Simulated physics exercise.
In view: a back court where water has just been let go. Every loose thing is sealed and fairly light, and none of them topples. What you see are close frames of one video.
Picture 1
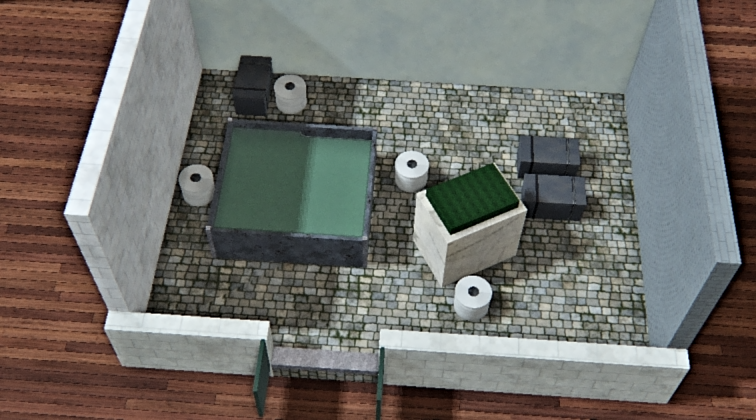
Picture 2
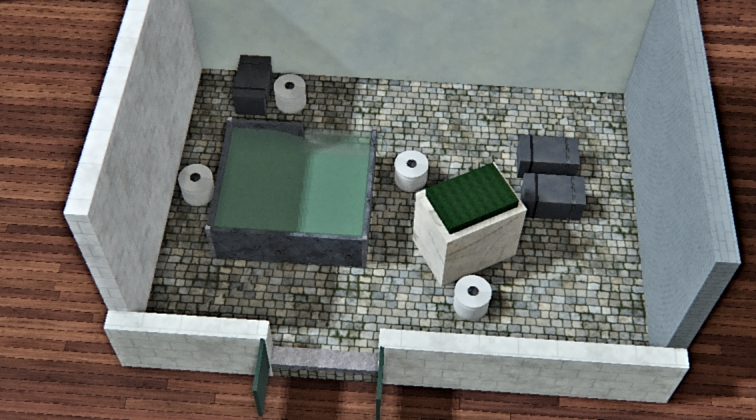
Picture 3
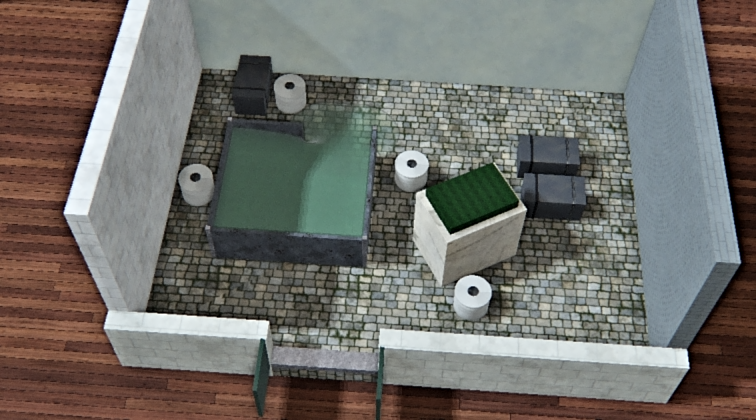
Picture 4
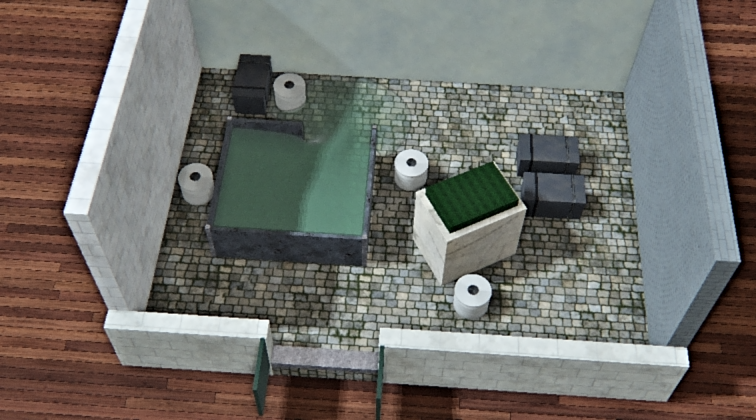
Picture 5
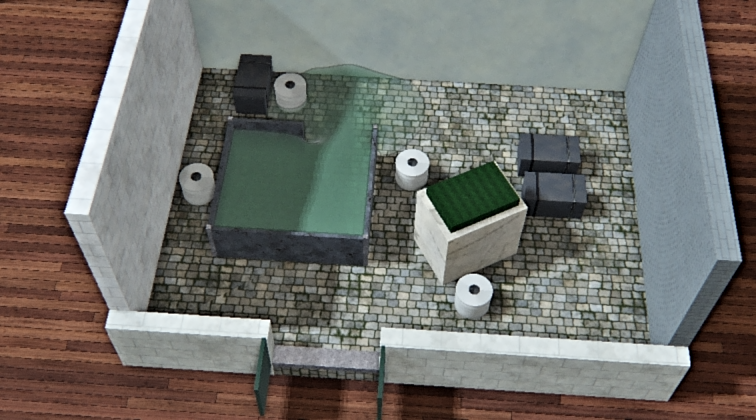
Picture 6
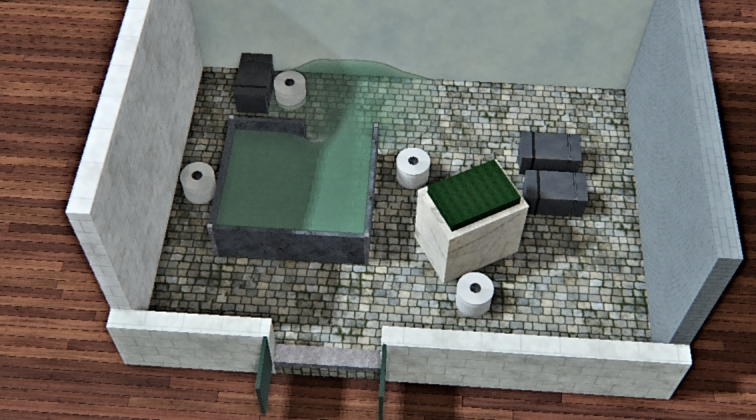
Greenish water slipped over the back of a dark, square tank in a walled stone court and spread across the paving to the back wall, while the pale drums and dark boxes barely moved.
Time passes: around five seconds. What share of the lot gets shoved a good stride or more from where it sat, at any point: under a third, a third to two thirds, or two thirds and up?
A third to two thirds.
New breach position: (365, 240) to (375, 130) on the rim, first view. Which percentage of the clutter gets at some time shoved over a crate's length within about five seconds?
Near 60 in a hundred.
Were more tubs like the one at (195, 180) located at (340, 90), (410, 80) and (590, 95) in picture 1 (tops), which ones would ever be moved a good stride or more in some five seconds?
The first travels far, the second travels far and the third travels far.
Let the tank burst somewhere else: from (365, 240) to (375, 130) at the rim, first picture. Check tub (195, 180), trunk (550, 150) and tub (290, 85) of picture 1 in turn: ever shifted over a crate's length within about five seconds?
Here is how they go, in order: Fails to go that far, dislodged that far, and fails to go that far.
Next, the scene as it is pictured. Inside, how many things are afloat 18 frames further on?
Exactly 2.
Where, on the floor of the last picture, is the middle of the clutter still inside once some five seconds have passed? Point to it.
That averages to about (387, 224) on the floor.
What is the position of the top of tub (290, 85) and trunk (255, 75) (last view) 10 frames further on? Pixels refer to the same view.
Expect them at roughly (259, 119) and roughly (207, 107).
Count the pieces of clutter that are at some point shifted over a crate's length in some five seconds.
The count is 3.
A moment on, 0 of 7 are well off their spots; 1 afloat.
Next, 2 of 7 are well off their spots; 0 afloat.
Later, 3 of 7 are well off their spots; 2 afloat.
In the end, 2 of 7 are well off their spots, and 3 have been at some point; 2 afloat.
